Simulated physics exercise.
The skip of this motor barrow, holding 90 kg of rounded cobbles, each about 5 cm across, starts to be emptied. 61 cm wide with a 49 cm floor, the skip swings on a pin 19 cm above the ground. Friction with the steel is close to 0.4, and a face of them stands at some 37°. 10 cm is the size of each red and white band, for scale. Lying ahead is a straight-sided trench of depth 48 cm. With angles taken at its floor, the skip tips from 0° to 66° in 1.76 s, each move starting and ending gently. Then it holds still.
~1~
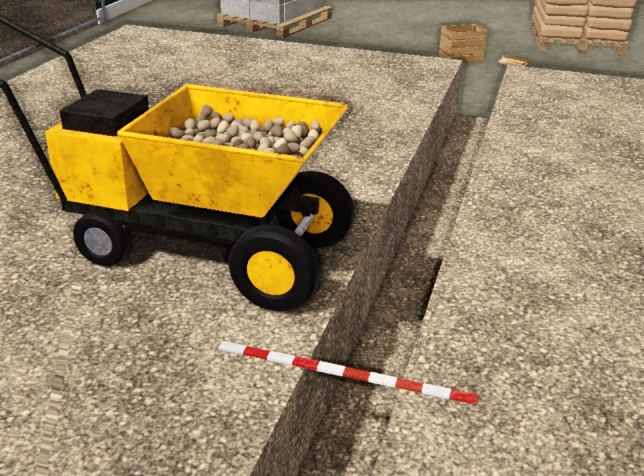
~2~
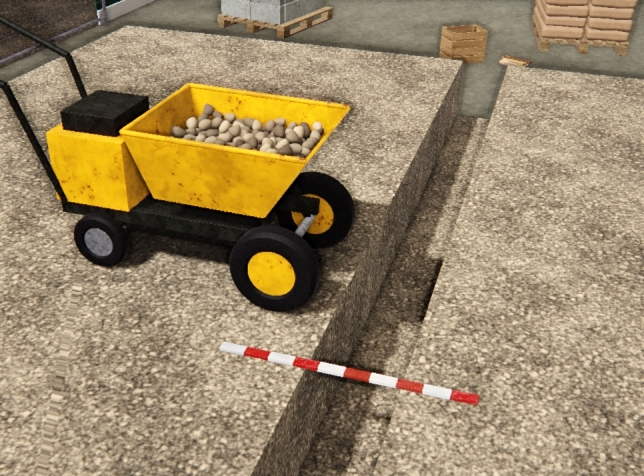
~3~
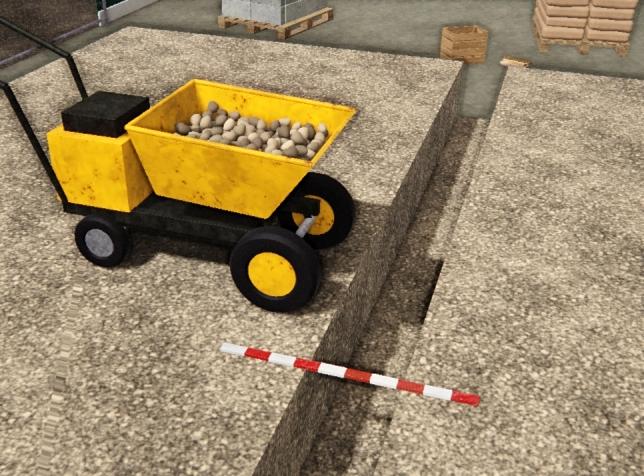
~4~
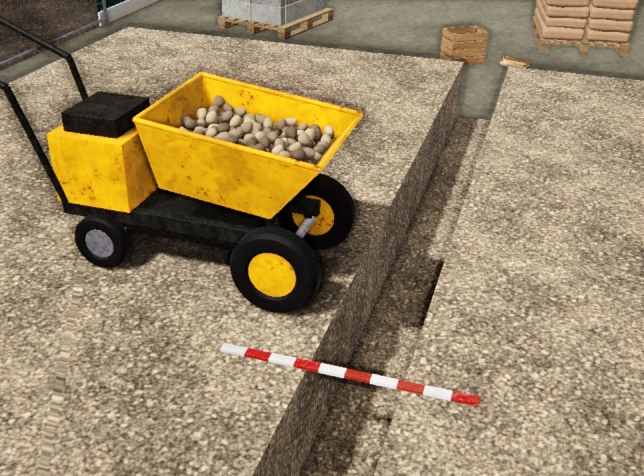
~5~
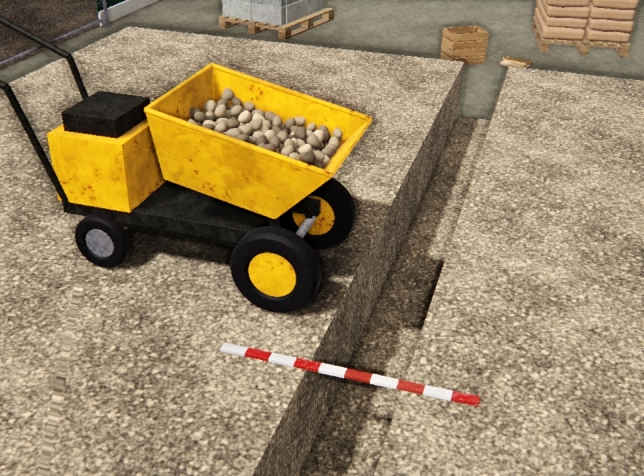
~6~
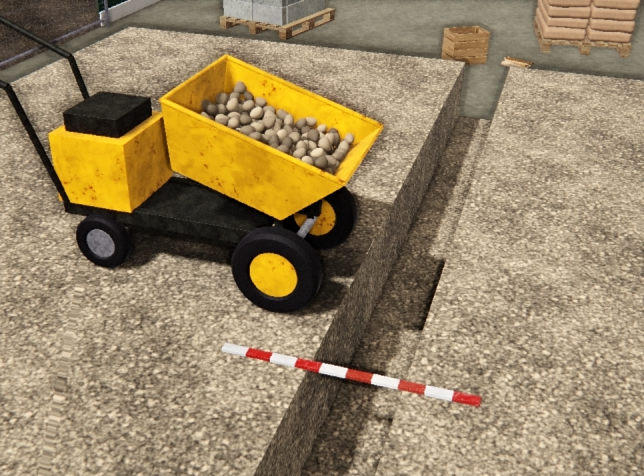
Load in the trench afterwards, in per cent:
39 %.
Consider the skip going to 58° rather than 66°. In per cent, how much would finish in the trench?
It comes out at about 15 percent.
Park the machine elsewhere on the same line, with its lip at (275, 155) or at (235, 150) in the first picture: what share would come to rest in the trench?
Roughly 60 in a hundred from the first, 80 in a hundred from the second.
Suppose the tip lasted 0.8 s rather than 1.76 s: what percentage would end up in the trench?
25 per cent.
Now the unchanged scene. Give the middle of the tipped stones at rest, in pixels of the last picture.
The stones end up centred near (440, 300).
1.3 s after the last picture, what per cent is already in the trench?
5 per cent or so by then.
Then, 0.7 s after the last picture the floor is at 56°, 100 % in the skip; the foremost stones are at (398, 216).
Then, 1.3 s after the last picture the floor is at 66°, 81 % in the skip, 4 % in the trench, 16 % past the trench; the foremost stones are at (484, 322).
Then, 1.6 s after the last picture the floor is at 66°, 57 % in the skip, 8 % in the trench, 35 % past the trench; the foremost stones are at (557, 351).
Then, 3.6 s after the last picture the floor is at 66°, 21 % in the skip, 39 % in the trench, 40 % past the trench; the foremost stones are at (610, 369).
